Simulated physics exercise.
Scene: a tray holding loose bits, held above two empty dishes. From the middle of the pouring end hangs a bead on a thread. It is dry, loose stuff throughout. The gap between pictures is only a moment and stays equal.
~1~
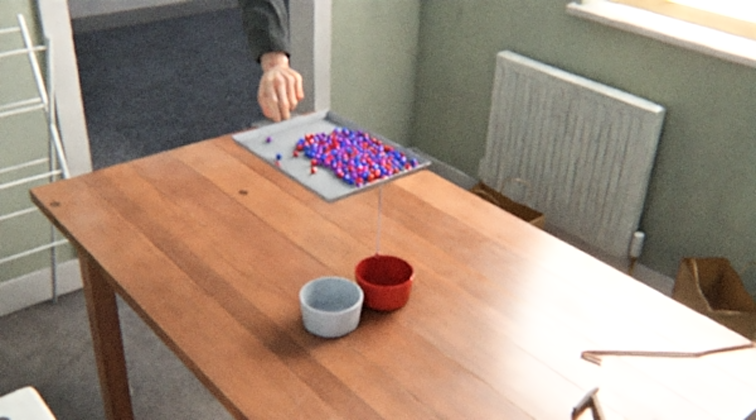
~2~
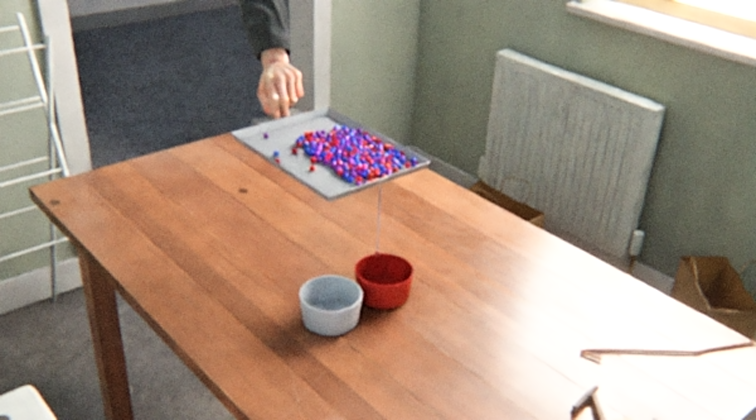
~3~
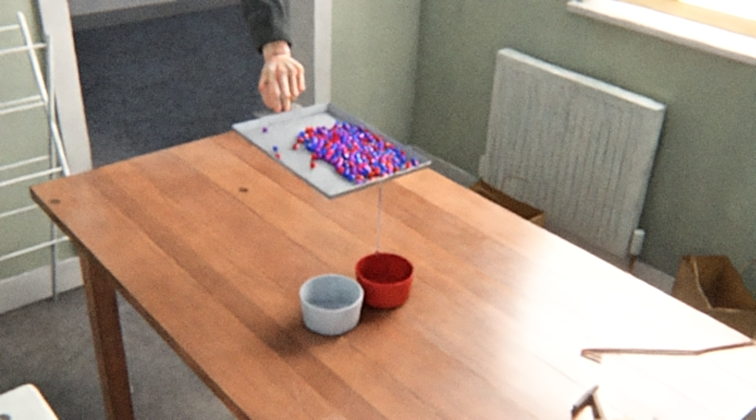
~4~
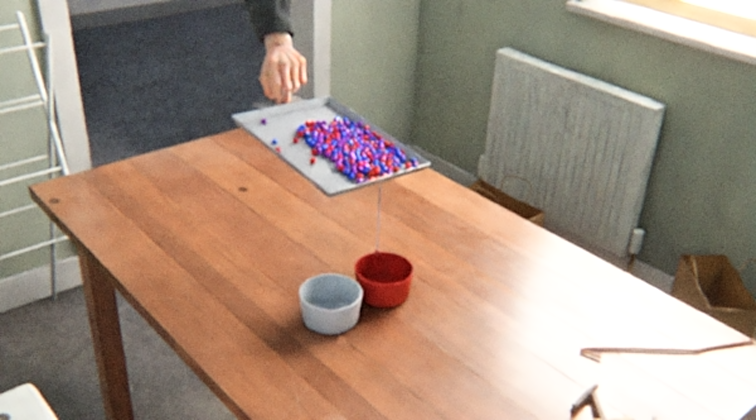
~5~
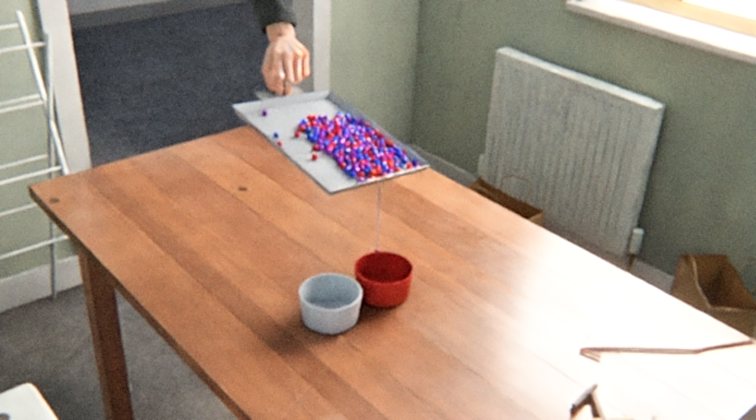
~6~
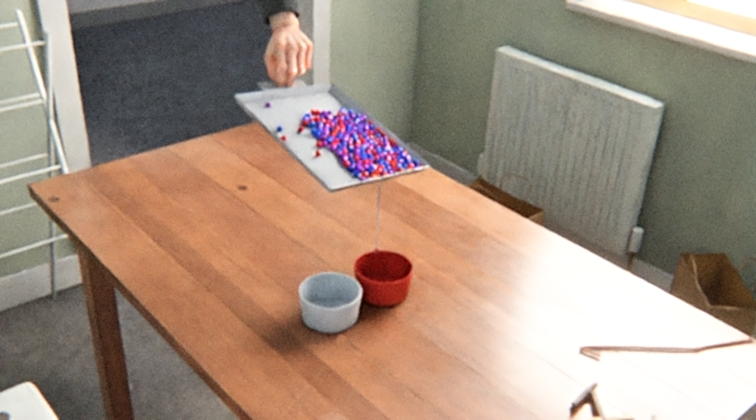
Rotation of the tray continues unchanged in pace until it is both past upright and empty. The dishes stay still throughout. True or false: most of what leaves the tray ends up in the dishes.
False.
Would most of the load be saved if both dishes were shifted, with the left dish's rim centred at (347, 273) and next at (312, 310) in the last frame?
For the two places in order: A minority share, a minority share.
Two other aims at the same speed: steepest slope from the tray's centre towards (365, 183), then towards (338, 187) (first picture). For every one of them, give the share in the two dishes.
Near 60 % and, after that, 80 %.
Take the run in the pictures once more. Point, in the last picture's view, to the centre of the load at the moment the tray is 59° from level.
Somewhere about pixel (419, 188).
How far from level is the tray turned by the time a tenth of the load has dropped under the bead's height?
It has tipped about 55 degrees.
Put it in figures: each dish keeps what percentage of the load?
So the left dish gets 0 % of the load, while the right one gets 10 %.
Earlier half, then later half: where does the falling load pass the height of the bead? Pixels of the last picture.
Earlier half at (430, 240), later half at (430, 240).
Just after the last frame, tray tipped steeply; roughly half on the tray; just a few in the right dish; roughly a quarter outside both; roughly a quarter in the air.
A moment on, tray tipped right over; about a tenth in the right dish; almost all outside both.
Further on, tray tipped past a quarter turn; about a tenth in the right dish; almost all outside both.
When it is over, tray tipped past a quarter turn; not one in the left dish; about a tenth in the right dish; almost all outside both.
